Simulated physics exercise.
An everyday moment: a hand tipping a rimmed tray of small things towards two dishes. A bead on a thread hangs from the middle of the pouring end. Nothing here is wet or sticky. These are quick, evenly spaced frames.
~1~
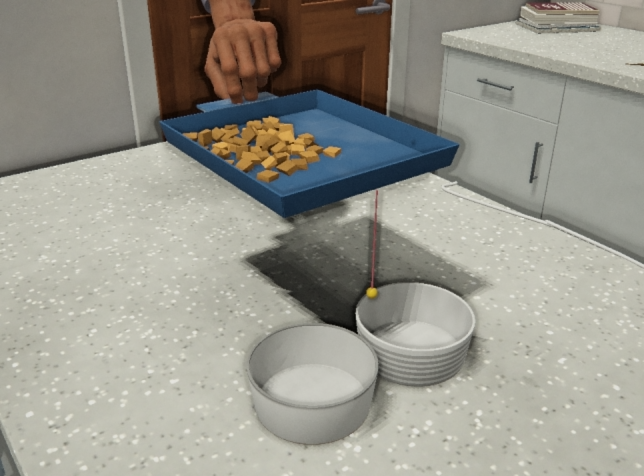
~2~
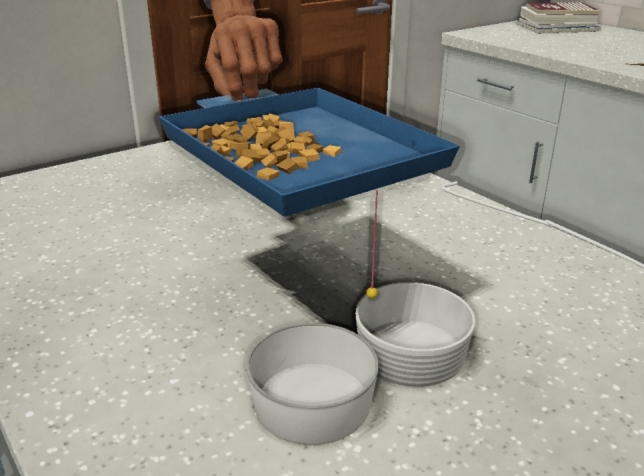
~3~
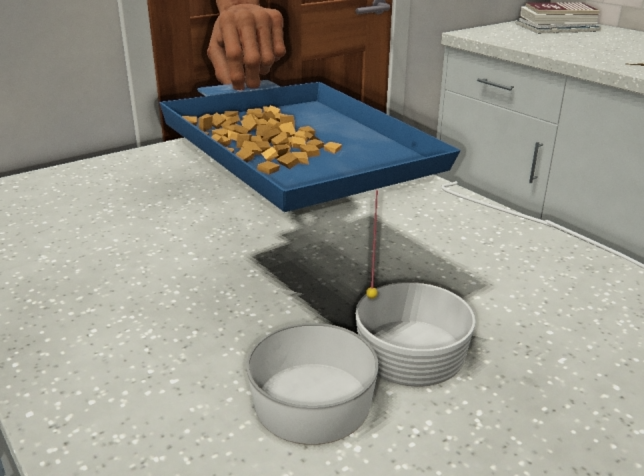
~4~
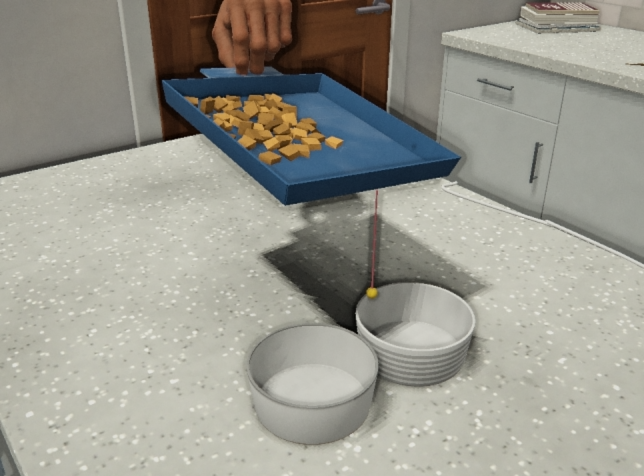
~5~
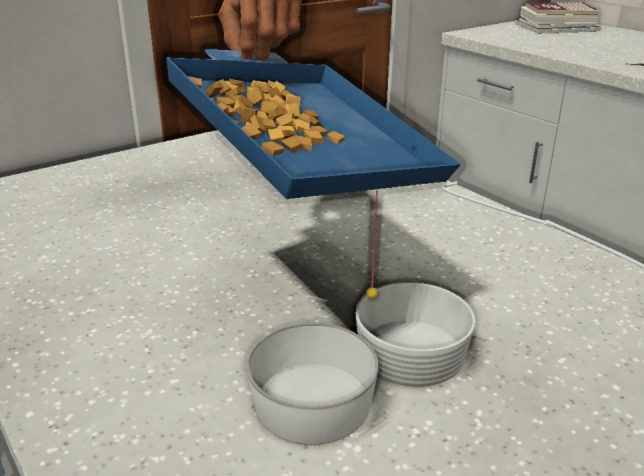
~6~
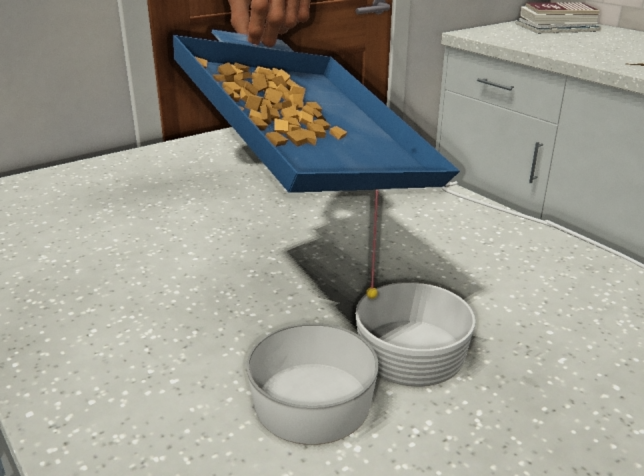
A hand tilts a blue tray of small tan squares forward above two white dishes.
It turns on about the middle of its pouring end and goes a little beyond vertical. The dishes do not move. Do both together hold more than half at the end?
In the dishes lies under half of it.
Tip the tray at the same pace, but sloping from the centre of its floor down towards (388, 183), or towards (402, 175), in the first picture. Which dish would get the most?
First the right dish, then right.
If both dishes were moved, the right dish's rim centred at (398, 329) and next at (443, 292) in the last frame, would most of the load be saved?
In turn: The smaller part; over half.
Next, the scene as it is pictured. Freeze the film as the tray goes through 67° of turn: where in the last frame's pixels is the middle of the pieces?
Near (414, 171).
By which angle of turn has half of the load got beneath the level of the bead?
Roughly 100°.
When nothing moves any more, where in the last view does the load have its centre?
Close to (443, 316).
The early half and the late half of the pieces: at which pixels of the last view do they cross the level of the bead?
Around (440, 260) and then (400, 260).
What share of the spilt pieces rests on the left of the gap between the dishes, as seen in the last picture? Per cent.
Some 0 per cent.
Shortly afterwards, tray tipped steeply; all but a few on the tray; a little in the air.
Next, tray tipped past a quarter turn; near a third on the tray; a little in the right dish; near half outside both; a little in the air.
Some moments later, tray tipped past a quarter turn; a little in the right dish; the bulk outside both.
In the end, tray tipped past a quarter turn; none at all in the left dish; a little in the right dish; the bulk outside both.
